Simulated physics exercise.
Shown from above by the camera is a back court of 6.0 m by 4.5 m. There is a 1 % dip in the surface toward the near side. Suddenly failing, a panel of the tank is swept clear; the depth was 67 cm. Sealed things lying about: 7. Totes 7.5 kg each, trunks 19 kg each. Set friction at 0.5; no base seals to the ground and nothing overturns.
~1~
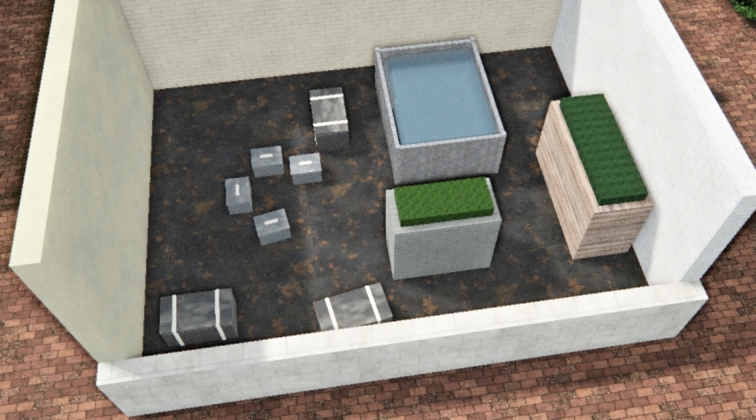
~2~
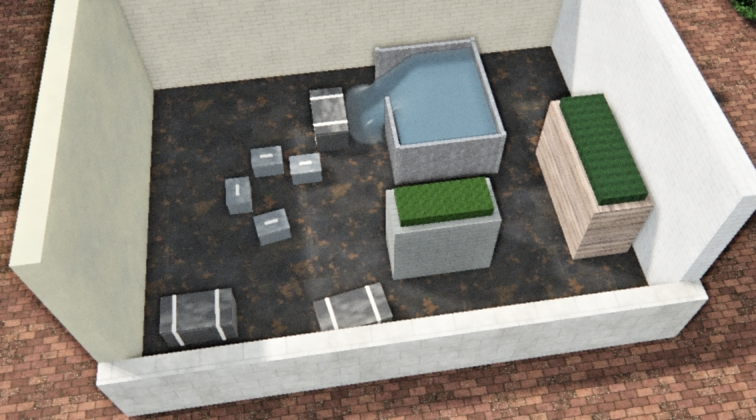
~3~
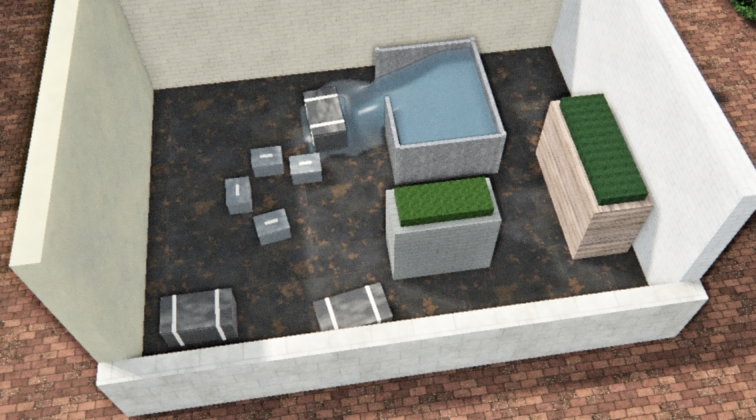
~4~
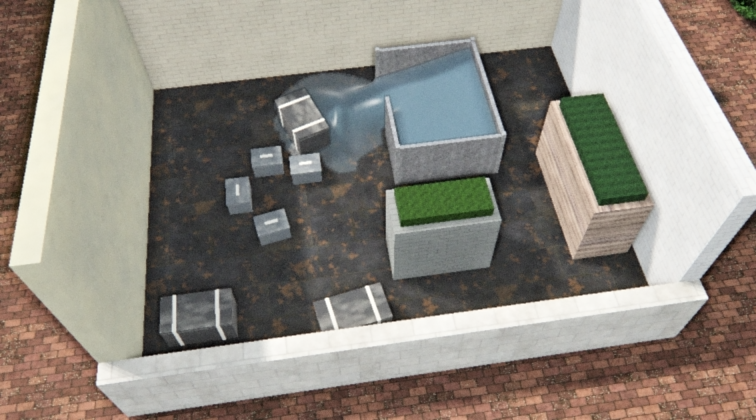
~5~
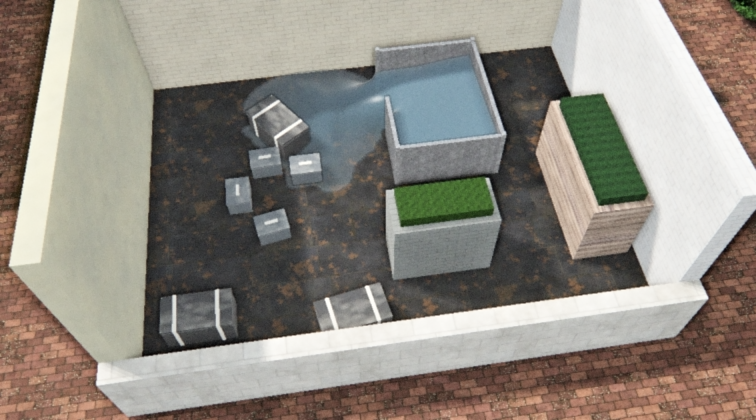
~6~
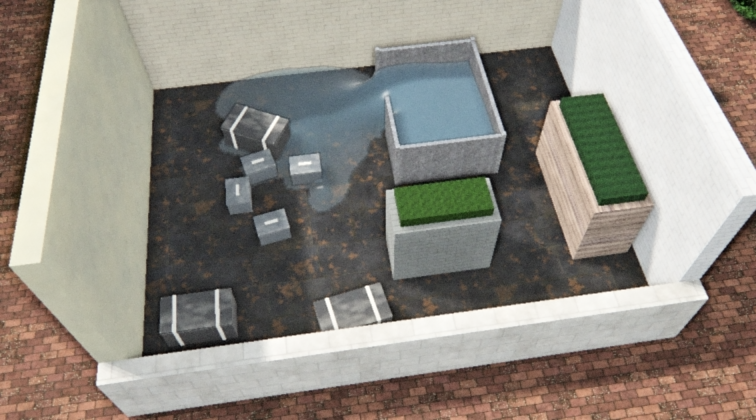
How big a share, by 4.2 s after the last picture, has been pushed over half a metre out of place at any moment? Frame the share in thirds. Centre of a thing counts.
That comes to two thirds or more.
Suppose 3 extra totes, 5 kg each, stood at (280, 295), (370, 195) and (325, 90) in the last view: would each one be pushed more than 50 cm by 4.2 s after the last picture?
In order: Beyond it, within it, beyond it.
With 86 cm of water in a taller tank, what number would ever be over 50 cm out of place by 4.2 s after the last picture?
That would give 7.
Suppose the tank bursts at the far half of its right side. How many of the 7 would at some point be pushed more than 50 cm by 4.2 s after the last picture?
Result: 0.
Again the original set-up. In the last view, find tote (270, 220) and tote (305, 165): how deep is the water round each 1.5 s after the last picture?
First roughly 2 cm, second roughly 4 cm.
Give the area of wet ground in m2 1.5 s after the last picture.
Somewhere about 12 m2, give or take.
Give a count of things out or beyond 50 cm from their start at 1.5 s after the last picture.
Tally: 4.
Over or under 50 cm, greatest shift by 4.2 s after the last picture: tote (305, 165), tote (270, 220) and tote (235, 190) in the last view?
Well, in that order it's topping it, not reaching it, topping it.
Then, 0.4 s after the last picture 1 of 7 are over 50 cm from their spots; 0 afloat.
Then, 1.5 s after the last picture 4 of 7 are over 50 cm from their spots; 0 afloat.
Then, 2.8 s after the last picture 5 of 7 are over 50 cm from their spots; 4 afloat.
Then, 4.2 s after the last picture 6 of 7 are over 50 cm from their spots, and 6 have been at some point; 3 afloat.
